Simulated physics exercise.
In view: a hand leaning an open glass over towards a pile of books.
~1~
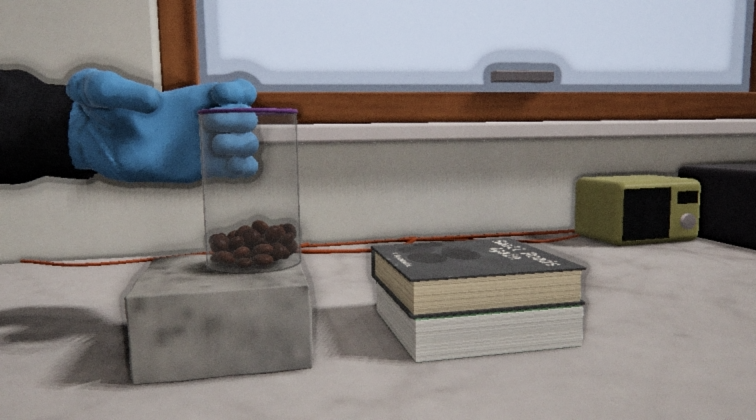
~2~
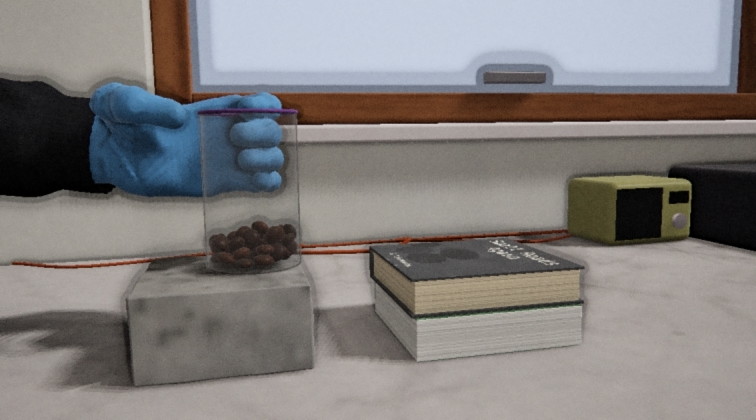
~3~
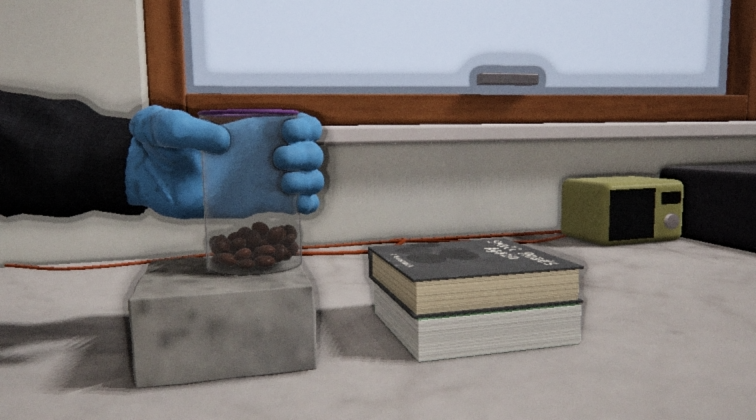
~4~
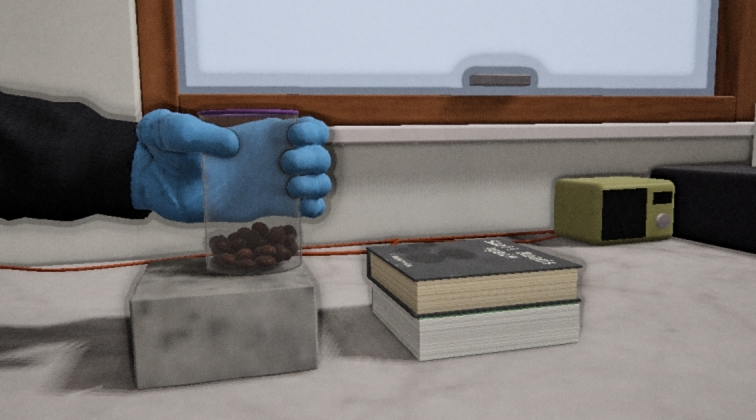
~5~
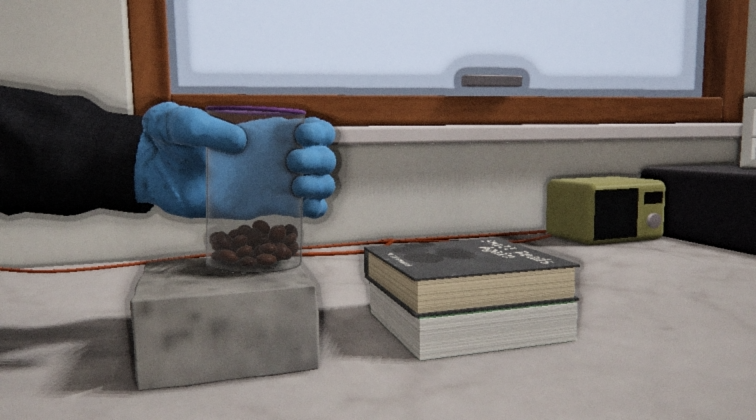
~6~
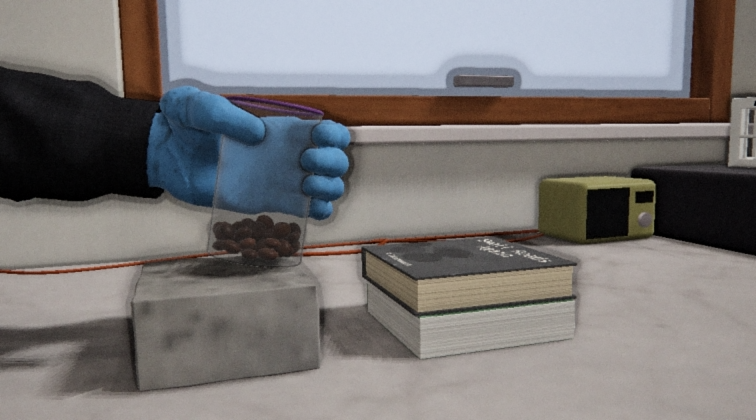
A blue-gloved hand in a black sleeve is at the left of a pale marbled counter, seen from the front and slightly above. It is beside a clear, purple-rimmed container of dark brown pieces on a grey block, with two stacked books at centre-right and a green microwave behind. The hand slides right, closes around the container and tilts it slightly rightward, while the camera drifts gently, shifting the window left.
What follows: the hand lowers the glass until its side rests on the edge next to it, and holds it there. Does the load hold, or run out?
Glass contents: Fully retained.
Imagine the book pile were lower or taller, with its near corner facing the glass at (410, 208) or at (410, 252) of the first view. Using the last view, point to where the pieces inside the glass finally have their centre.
Around (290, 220) in the first case, around (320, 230) in the second.
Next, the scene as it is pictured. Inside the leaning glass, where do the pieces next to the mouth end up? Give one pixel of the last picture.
Around (372, 249).
Then, 0.36 s on from there, the glass leans 32°; everything is still inside.
Then, 0.82 s on from there, the glass leans 60°; everything is still inside.
Then, 1.31 s on from there, the glass leans 89°; everything is still inside.
In the end, the glass rests on the book pile at 92°; everything is still inside.
